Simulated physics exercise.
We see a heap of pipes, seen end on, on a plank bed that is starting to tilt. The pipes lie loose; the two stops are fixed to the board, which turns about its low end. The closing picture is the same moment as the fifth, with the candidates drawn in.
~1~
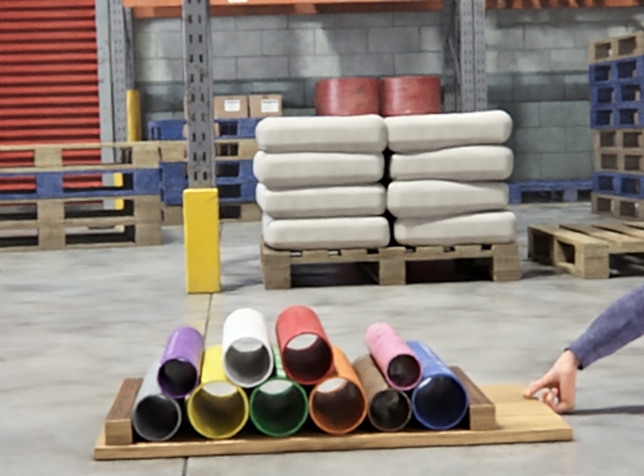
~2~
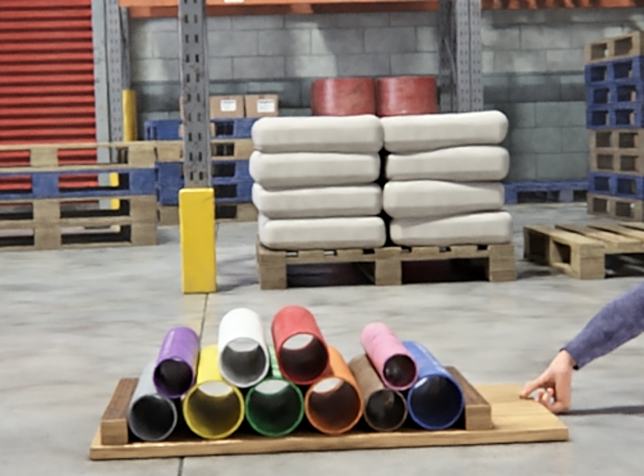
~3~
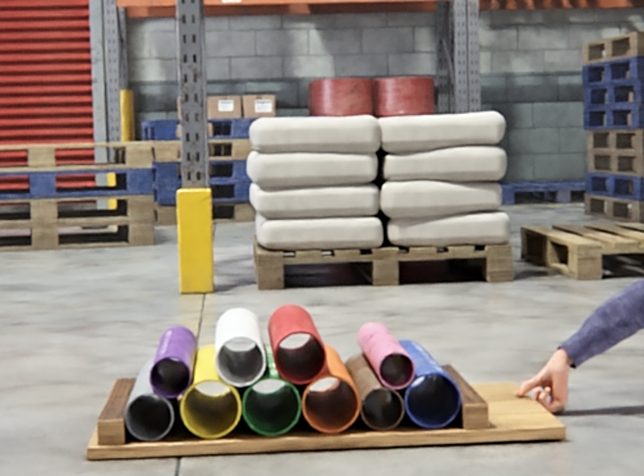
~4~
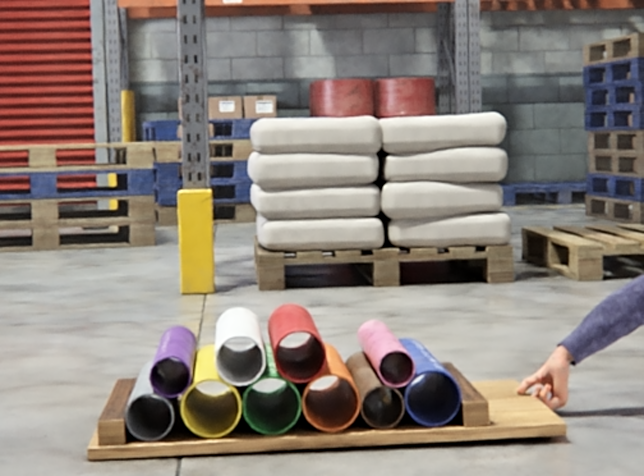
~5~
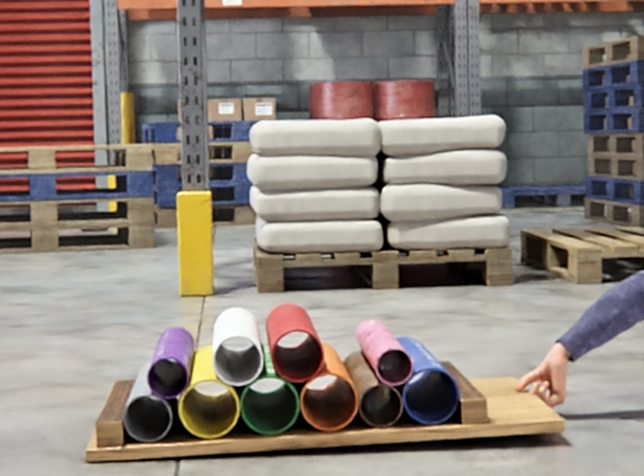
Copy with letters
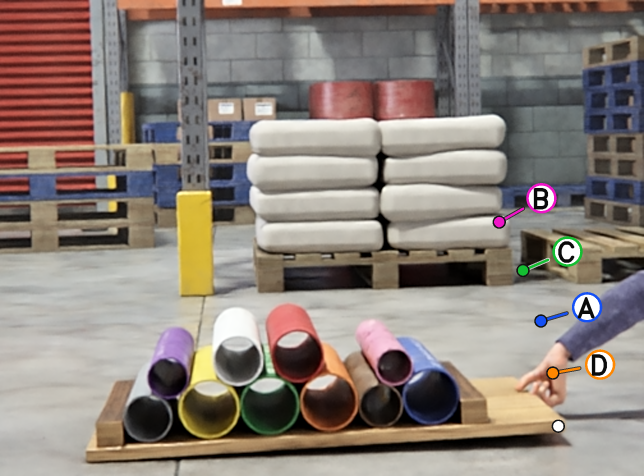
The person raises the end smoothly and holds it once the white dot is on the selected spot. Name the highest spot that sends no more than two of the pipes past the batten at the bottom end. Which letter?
Stop at B.
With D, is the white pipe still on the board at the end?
The white pipe: Yes.
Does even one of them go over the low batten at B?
At B: Yes.
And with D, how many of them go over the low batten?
With D, none.
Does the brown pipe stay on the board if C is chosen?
The brown pipe: Yes.
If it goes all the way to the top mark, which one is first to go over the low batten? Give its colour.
It is the purple one.
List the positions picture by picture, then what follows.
Grey pipe (157, 417); yellow pipe (218, 409); green pipe (279, 407), in the first picture.
Green pipe (274, 407); orange pipe (334, 404), in the second picture.
Board (321, 406); orange pipe (331, 404); brown pipe (382, 408); white pipe (240, 361), in the third picture.
Board (321, 405); grey pipe (150, 417); yellow pipe (211, 408), in the fourth picture.
Board (319, 404); grey pipe (148, 418); yellow pipe (209, 408), in the fifth picture.
On the marked copy, A at (541, 321); B at (499, 222); C at (523, 271); D at (553, 373); the white dot at (558, 426).
Following B. Soon after the start, board at 16°.
Later, board at 28°.
In the end, board at 28°, one over the low batten (purple).
As for the rest, A none over the low batten; C none over the low batten; D none over the low batten.
